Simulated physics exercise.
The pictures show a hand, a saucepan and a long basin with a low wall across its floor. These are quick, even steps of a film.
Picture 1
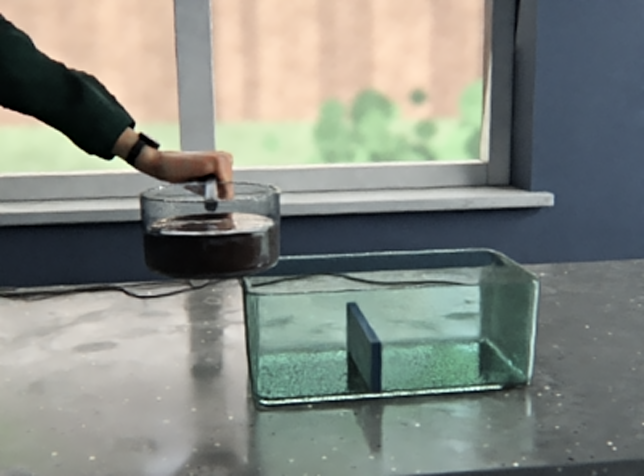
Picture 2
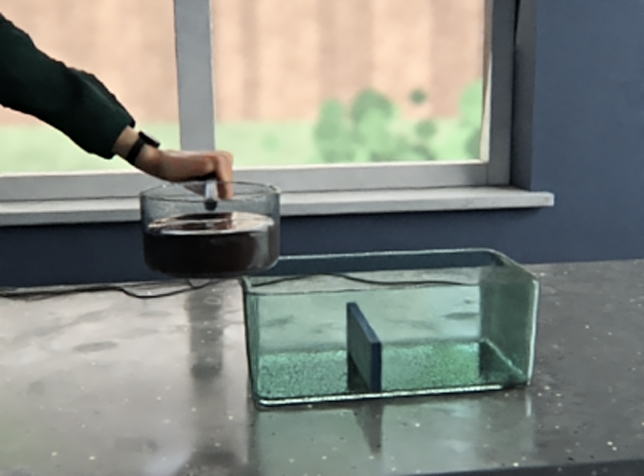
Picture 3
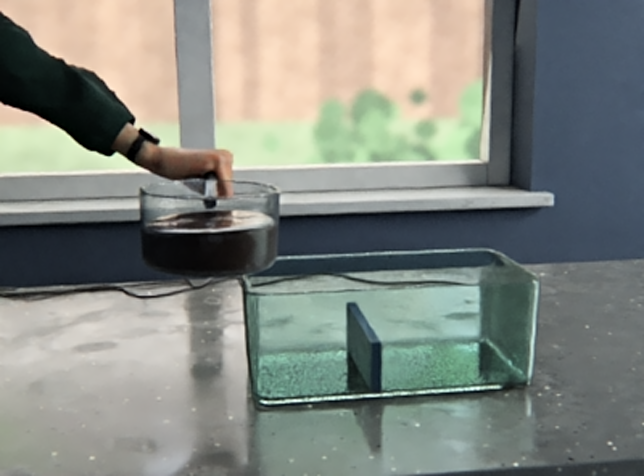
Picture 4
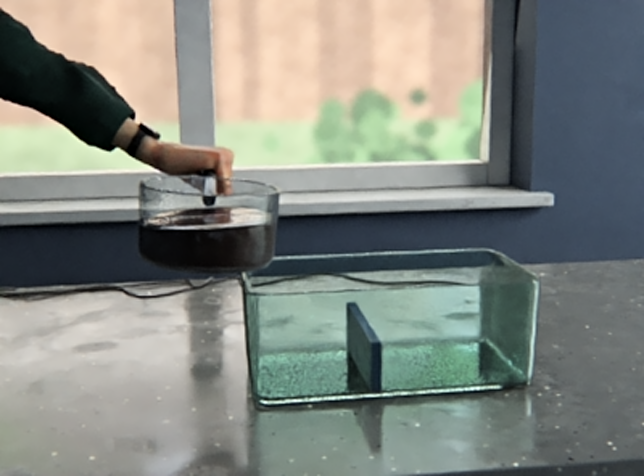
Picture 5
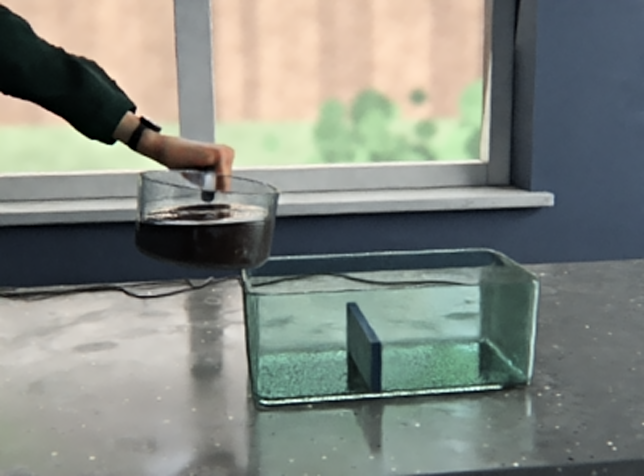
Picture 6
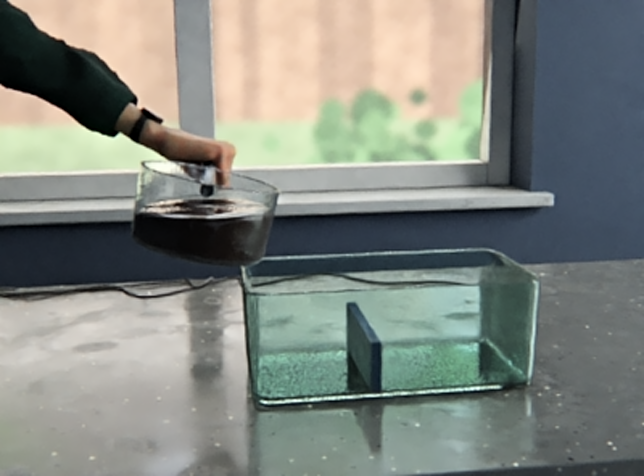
The clip shows a hand holding a clear, round container of dark liquid beside a long glass basin with a low dividing wall. The container stays nearly level at first, then tilts slightly to the right, its left side rising.
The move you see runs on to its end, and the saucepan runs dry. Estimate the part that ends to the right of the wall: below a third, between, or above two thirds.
The share right of the wall is from a third to two thirds.
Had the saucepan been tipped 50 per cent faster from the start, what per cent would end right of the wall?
Near 65 %.
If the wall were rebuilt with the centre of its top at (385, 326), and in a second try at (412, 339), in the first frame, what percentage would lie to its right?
The first gives 5 %, the second 10 %.
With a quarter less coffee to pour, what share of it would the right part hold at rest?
About 30 per cent.
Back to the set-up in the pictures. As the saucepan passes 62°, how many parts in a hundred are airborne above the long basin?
Roughly 20 in a hundred.
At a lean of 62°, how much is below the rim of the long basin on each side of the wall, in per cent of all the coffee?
Left: 5 %. Right: 0 %.
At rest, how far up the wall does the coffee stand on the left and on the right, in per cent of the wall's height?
Some 30 per cent left and 20 right.
A moment on, the saucepan is tipped part way and 76 per cent is still to pour, 3 is left of the wall and 0 right of it.
Next, the saucepan is tipped on its side and 19 per cent is still to pour, 25 is left of the wall and 38 right of it.
Then the saucepan is tipped right over and 1 per cent is still to pour, 45 is left of the wall and 51 right of it.
Later the saucepan is tipped right over and 0 per cent is still to pour, 48 is left of the wall and 51 right of it.
At rest 48 per cent lies left of the wall, 51 right of it and 1 outside.
